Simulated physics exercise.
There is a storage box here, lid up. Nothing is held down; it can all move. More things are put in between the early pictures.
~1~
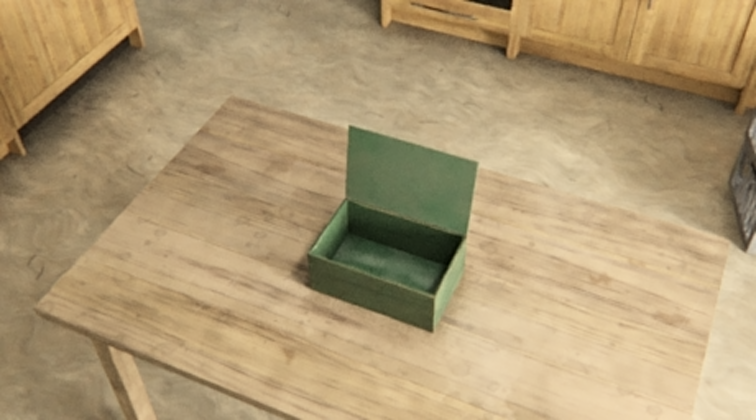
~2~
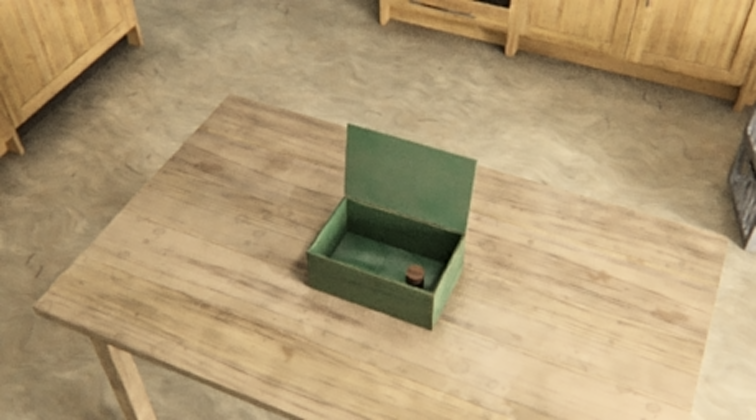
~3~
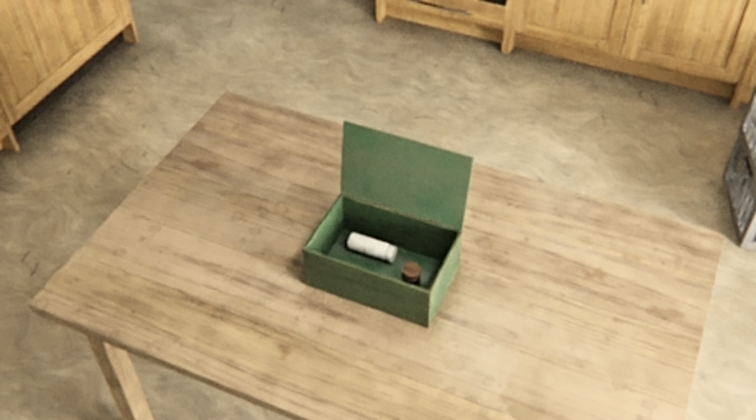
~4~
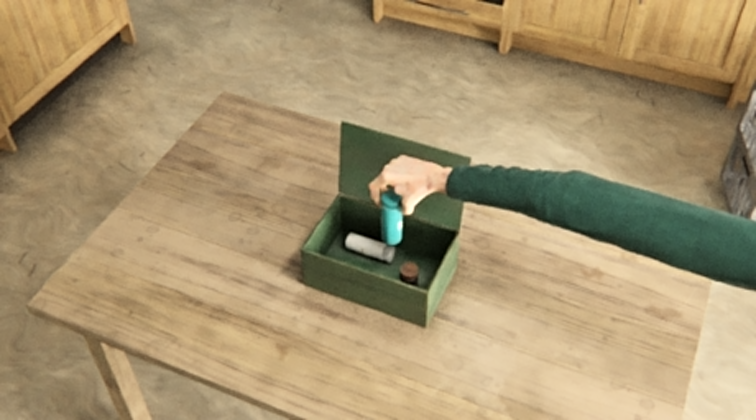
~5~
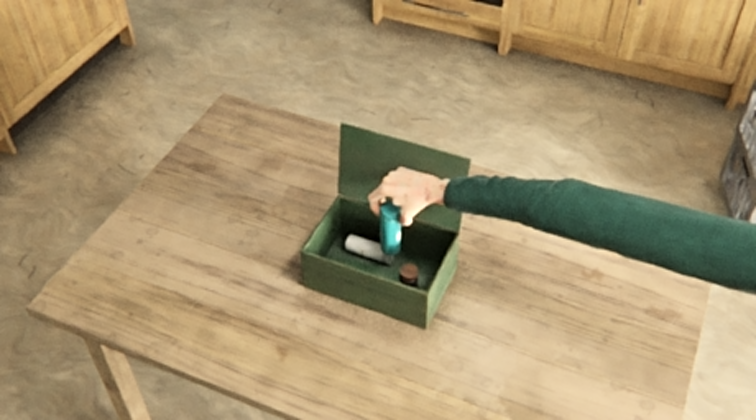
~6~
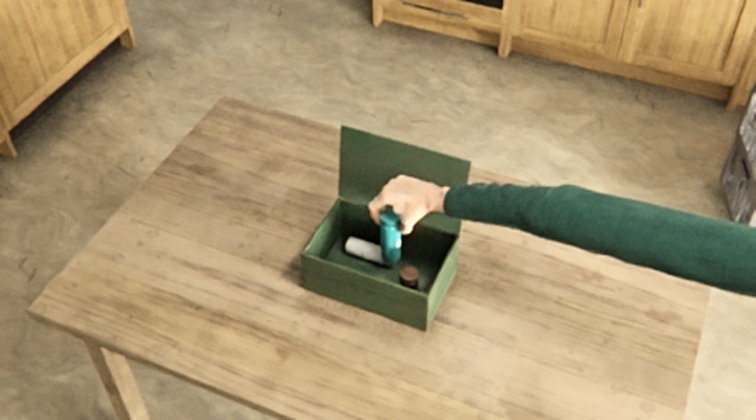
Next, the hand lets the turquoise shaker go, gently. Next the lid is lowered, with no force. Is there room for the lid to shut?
Most likely the lid comes to rest on the rim.
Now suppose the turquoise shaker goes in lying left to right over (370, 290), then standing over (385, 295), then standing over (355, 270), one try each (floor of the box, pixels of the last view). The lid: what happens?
In order: The lid fits down, then gets blocked, then gets blocked.
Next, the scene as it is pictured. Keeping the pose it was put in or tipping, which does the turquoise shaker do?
As it turns out, it changes its angle.
Then, 0.50 s later than the last frame, turquoise shaker on its side near (395, 281); white shaker moved a little.
Then, 1.50 s later than the last frame, lid 66° above the rim; turquoise shaker on its side near (396, 282).
Then, 2.10 s later than the last frame, lid 21° above the rim; turquoise shaker on its side near (396, 282).
When it is over, lid shut; lying over in the box, turquoise shaker; the other 2 as before. End places, in pixels of the last picture, turquoise shaker near (395, 282).
